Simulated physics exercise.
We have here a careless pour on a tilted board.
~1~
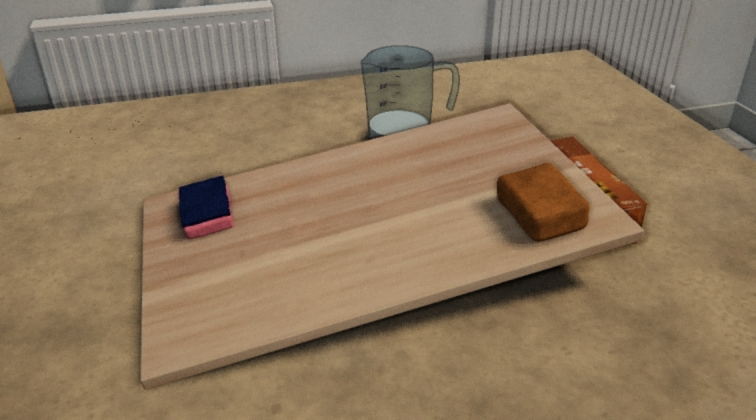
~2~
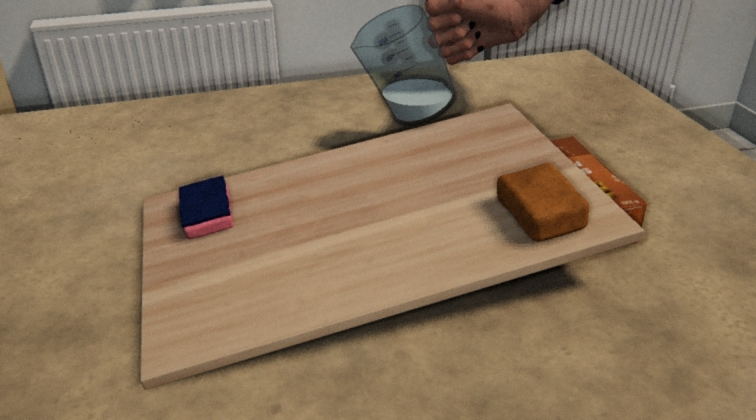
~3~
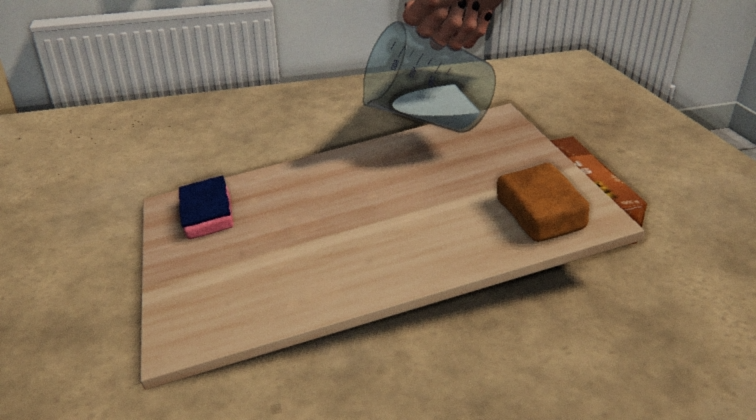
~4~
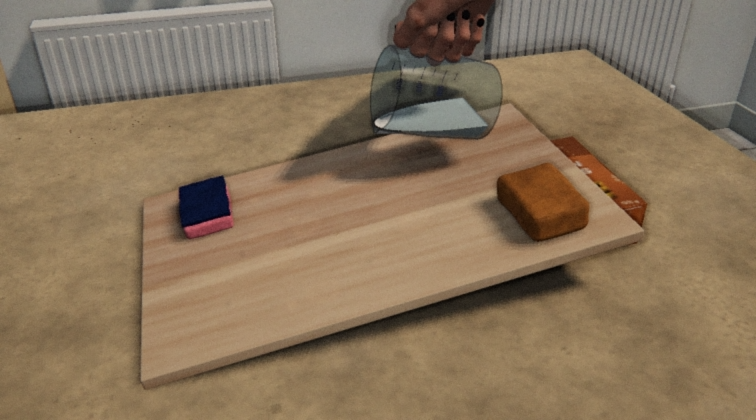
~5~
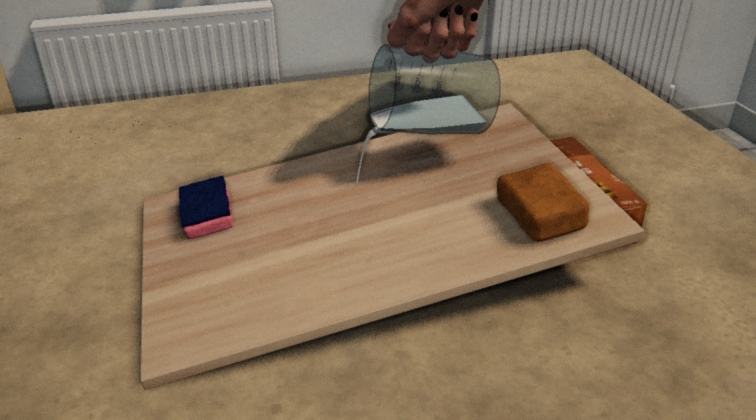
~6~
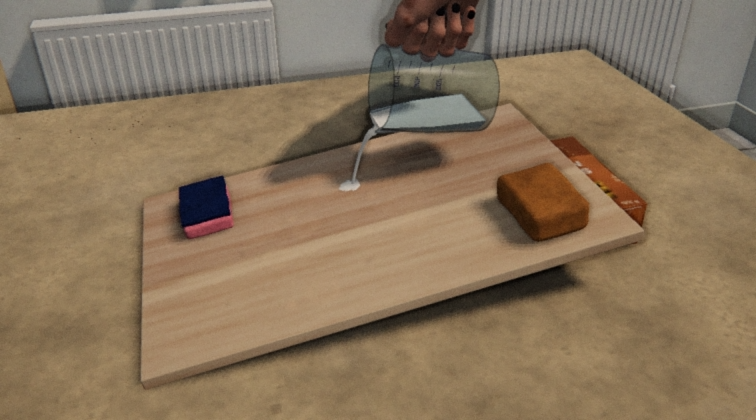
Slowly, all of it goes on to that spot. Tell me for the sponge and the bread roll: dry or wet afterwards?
On the left the sponge: Wet, on the right the bread roll: Dry.
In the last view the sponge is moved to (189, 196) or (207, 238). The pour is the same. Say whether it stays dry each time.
In the first try it ends up in the puddle; in the second it gets wet.
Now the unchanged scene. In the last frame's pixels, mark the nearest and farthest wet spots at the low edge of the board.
It begins at (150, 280) and ends at (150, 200).
Soon after, it runs down to the left; the sponge is wet; the bread roll is dry.
Later, it runs down to the left and off the end; the sponge is wet; the bread roll is dry.
In the end, it runs down to the left and off the end; the sponge is wet; the bread roll is dry.
